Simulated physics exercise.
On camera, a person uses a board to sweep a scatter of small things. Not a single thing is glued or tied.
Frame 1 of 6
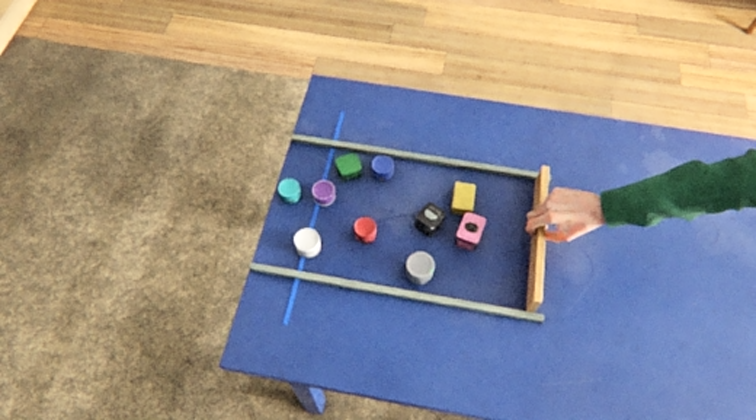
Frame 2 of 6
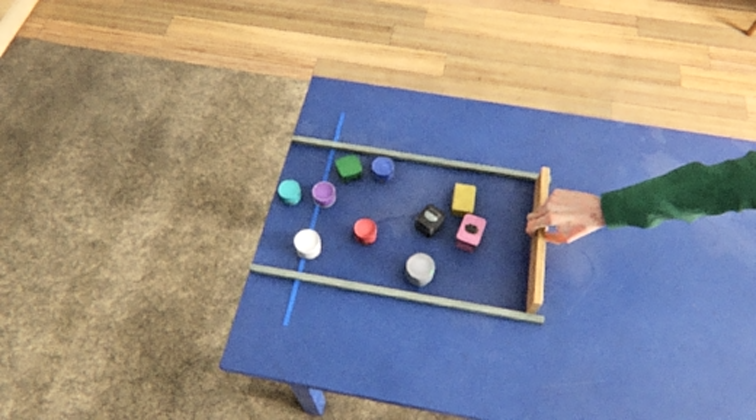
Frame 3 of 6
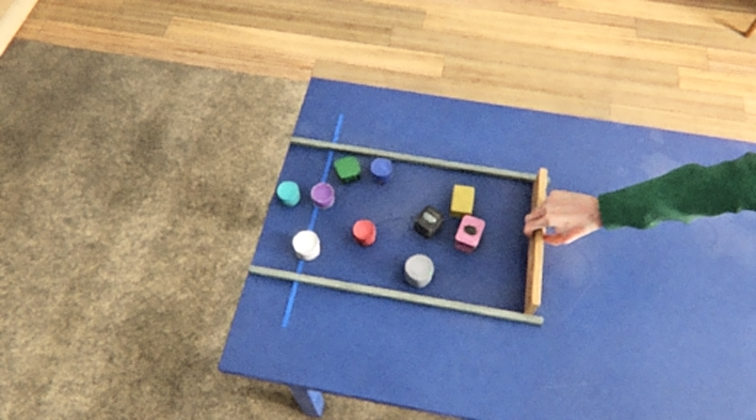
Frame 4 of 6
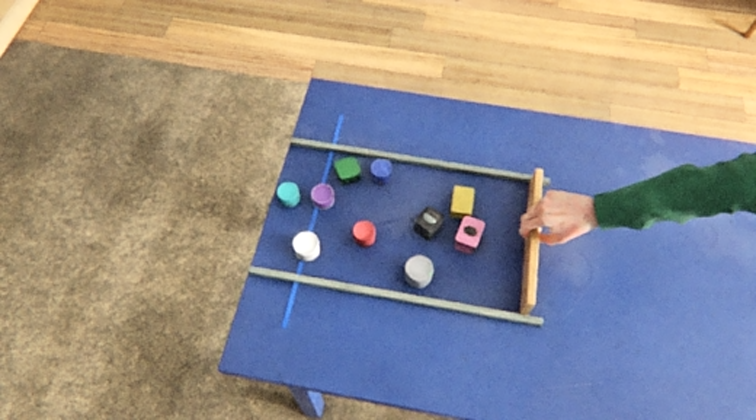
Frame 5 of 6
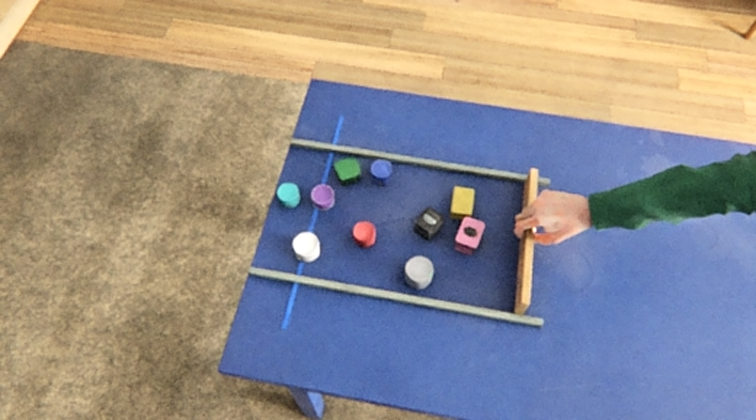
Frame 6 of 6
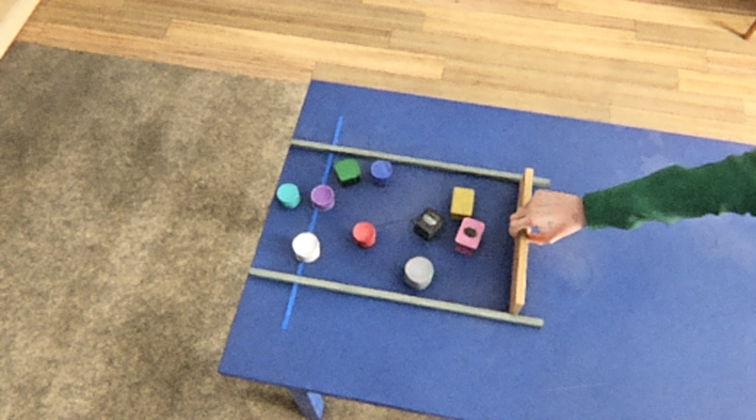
A hand in a green sleeve slid a wooden board slowly leftward a short way between two rails on a blue table, while the scattered colourful little tubs and blocks stayed practically still.
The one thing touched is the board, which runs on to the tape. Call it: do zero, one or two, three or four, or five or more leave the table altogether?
One or two.
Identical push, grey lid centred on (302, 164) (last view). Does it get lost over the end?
From that start the object does not stay.
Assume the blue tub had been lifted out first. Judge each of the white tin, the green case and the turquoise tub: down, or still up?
The white tin remains - the green case remains - the turquoise tub ends up below.
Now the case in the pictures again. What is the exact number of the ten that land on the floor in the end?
Count = 2.
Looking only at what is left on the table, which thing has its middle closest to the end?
The foremost one is the white tin.
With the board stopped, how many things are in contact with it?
It is in contact with 5.
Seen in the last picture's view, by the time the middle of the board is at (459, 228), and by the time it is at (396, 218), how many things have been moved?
Counts: 3 and 6.
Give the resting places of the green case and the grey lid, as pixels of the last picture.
You'll see the green case at (296, 162), with the grey lid at (289, 253).
Soon after, none off yet; turquoise tub at rest near (289, 196); white tin at rest near (307, 248); purple pot at rest near (323, 198).
After that, none off yet; turquoise tub displaced a little near (278, 195); white tin moving near (299, 249); purple pot displaced about its own width near (300, 194).
In the end, the number that fall off is one or two; gone, purple pot and turquoise tub.
